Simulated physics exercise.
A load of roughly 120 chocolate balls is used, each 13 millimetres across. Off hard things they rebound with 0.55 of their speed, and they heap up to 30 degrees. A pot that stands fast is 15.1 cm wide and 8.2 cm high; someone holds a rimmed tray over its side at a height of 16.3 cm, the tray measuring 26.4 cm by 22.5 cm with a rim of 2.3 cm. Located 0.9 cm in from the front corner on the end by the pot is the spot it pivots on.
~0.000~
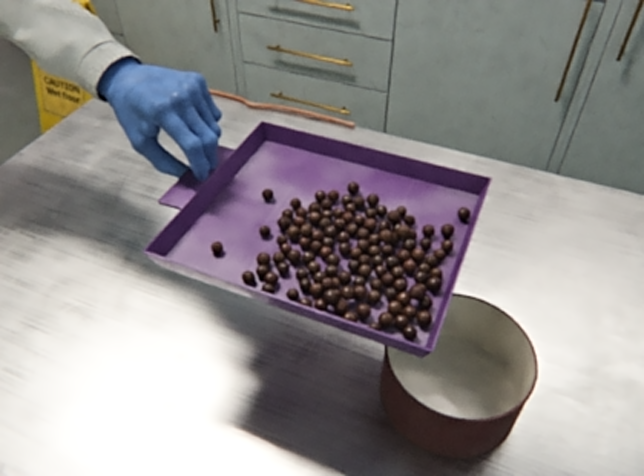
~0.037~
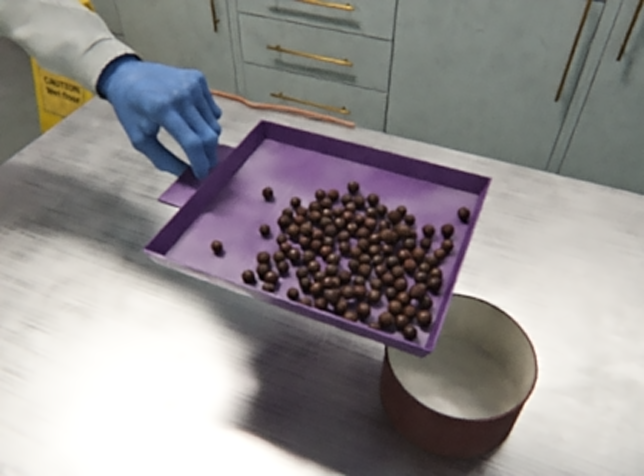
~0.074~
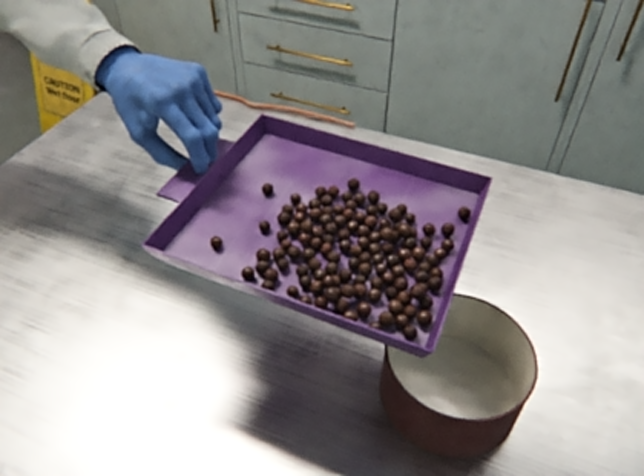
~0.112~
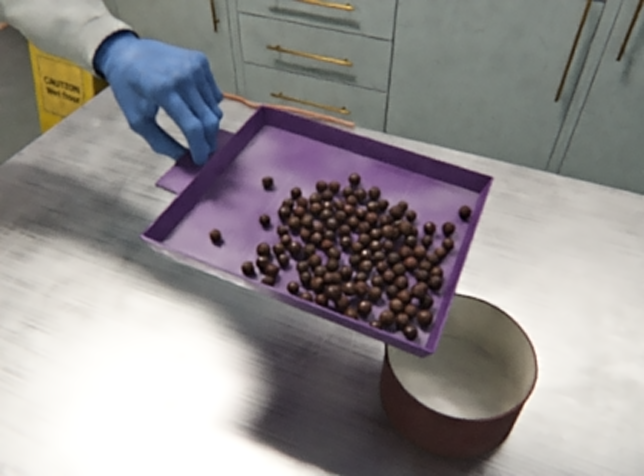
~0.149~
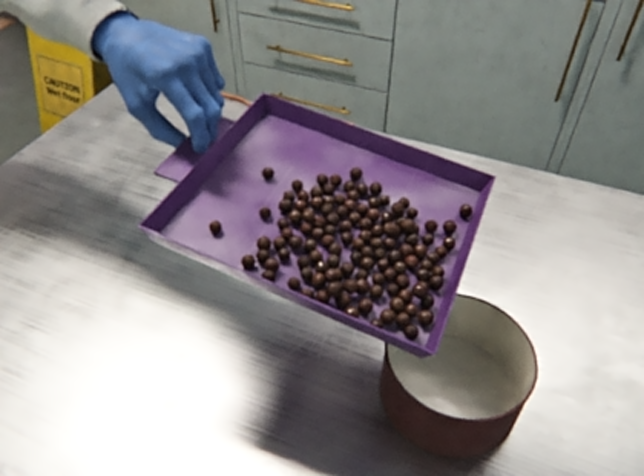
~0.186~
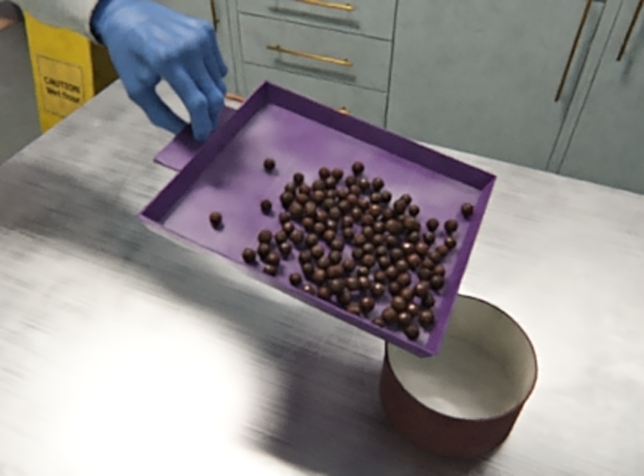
A blue-gloved hand slowly tilts a purple tray of dark chocolate balls beside a pot.
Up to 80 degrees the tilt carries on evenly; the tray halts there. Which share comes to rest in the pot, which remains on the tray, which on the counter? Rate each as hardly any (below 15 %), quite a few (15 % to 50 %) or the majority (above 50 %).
I would put it this way: Pot: The majority, tray: Hardly any, counter: Quite a few.
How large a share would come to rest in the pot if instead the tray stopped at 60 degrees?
Around 0 in a hundred.
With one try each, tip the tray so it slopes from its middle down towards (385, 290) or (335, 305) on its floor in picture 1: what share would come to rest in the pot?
Approximately 5 percent, then 0 percent.
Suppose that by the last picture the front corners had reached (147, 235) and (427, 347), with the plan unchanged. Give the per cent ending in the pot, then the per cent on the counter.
Final per cent - pot 0, counter 100.
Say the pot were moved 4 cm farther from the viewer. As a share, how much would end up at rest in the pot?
In that setup it would come to near 40 per cent.
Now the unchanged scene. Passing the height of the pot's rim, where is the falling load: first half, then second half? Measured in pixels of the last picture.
Earlier half close to (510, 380), later half at (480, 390) in pixels.
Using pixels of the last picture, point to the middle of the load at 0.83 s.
I'd put it close to (448, 250).
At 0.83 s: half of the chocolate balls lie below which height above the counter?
Median height: Approx. 22 cm.
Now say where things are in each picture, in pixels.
The first picture shows tray tilt 0 degrees, front corners at (153, 249) and (426, 342); middle of the pieces at (356, 254); pot at (460, 351).
The second picture shows tray tilt 0 degrees, front corners at (153, 247) and (426, 342); middle of the pieces at (356, 253).
The third picture shows tray tilt 2 degrees, front corners at (152, 242) and (427, 342); middle of the pieces at (356, 251).
The fourth picture shows tray tilt 5 degrees, front corners at (151, 234) and (428, 343), lowest corner right front; middle of the pieces at (357, 248).
The fifth picture shows tray tilt 8 degrees, front corners at (150, 224) and (429, 344), lowest corner right front; middle of the pieces at (358, 244).
The sixth picture shows tray tilt 11 degrees, front corners at (149, 214) and (431, 344), lowest corner right front; middle of the pieces at (360, 241); pot at (460, 351). The tray's pace is about 85 degrees a second.
After 0.57 s, tilt 44 degrees; the tray holds 100 %, the pot 0 %.
Then, at 0.83 s, tilt 67 degrees; the tray holds 100 %, the pot 0 %.
After 1.19 s, tilt 80 degrees; the tray holds 45 %, the pot 15 %.
By 2.9 s all is still; pot 60 %, tray 0 %, counter 40 %.
